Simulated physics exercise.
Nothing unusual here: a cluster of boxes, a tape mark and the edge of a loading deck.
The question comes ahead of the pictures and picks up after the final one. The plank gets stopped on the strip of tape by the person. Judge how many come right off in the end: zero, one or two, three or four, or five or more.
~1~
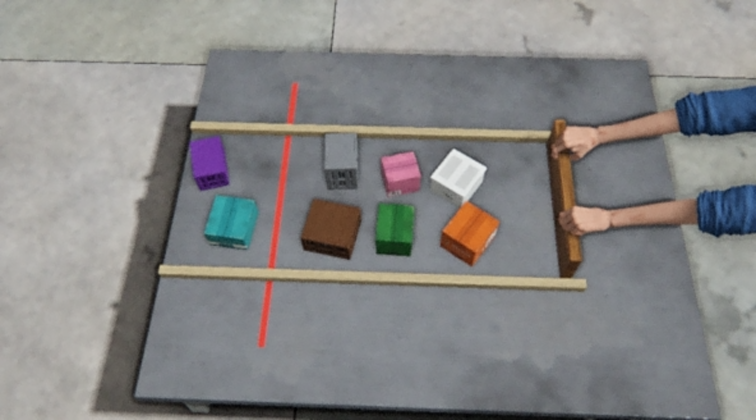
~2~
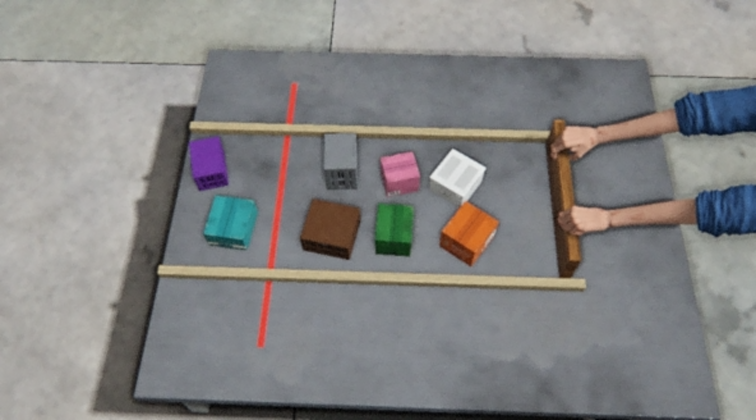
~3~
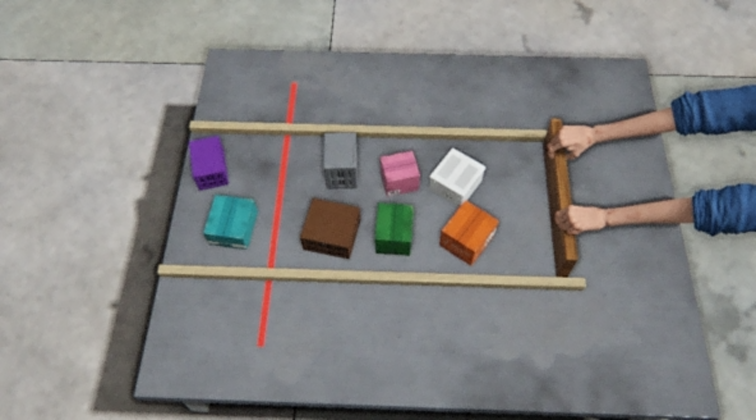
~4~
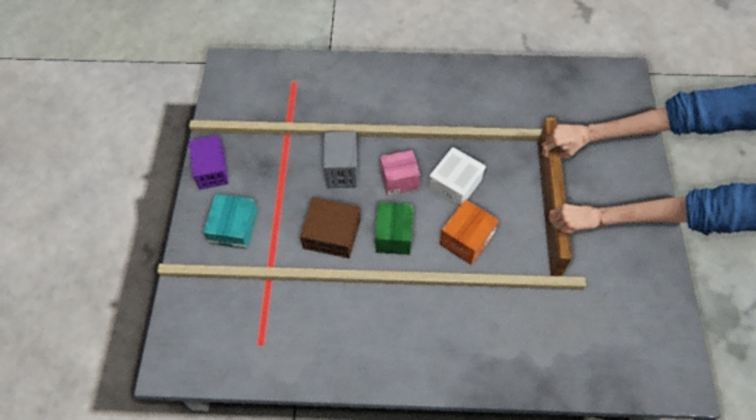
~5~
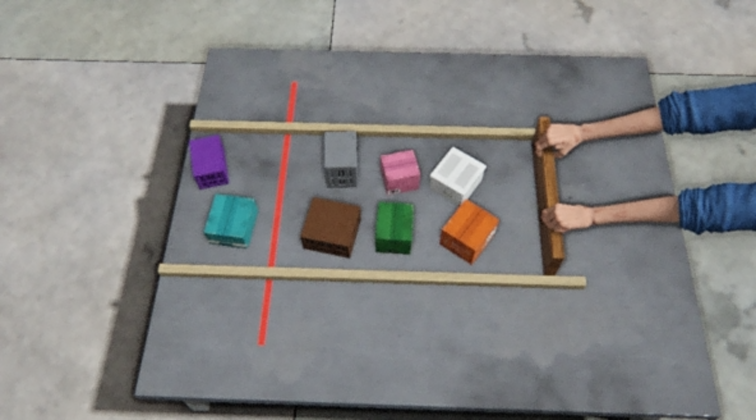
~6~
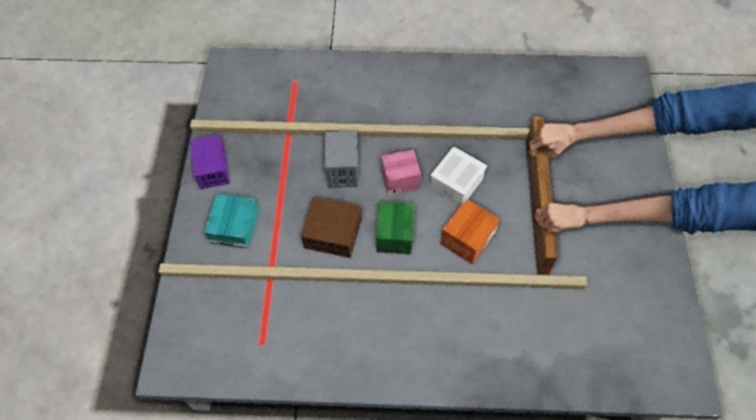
In the end, one or two come right off.
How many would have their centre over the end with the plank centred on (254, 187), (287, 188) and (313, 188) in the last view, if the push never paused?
Going through the three positions, you'd get 4, 2 and 1.
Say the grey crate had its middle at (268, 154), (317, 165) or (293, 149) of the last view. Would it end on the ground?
Taking the places in order, it keeps its place, then keeps its place, then keeps its place.
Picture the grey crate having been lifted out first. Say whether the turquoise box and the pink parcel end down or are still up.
Here's the picture: The turquoise box is gone, and the pink parcel hangs on.
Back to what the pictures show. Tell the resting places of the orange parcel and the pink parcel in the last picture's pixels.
Close to (254, 234); the other close to (228, 163).
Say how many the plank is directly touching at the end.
Number: 2.
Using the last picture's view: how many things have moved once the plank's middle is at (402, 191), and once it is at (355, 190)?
At the first place 6, at the second 7.
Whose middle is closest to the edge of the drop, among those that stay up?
It's the brown crate.
Soon after, none off yet; purple crate at rest near (210, 162); turquoise box at rest near (232, 221); brown crate at rest near (332, 227).
Then, none off yet; purple crate at rest near (210, 162); turquoise box moved a little near (223, 221); brown crate moved about its own width near (266, 227).
By the end, the number that fall off is one or two; fallen, turquoise box and purple crate.
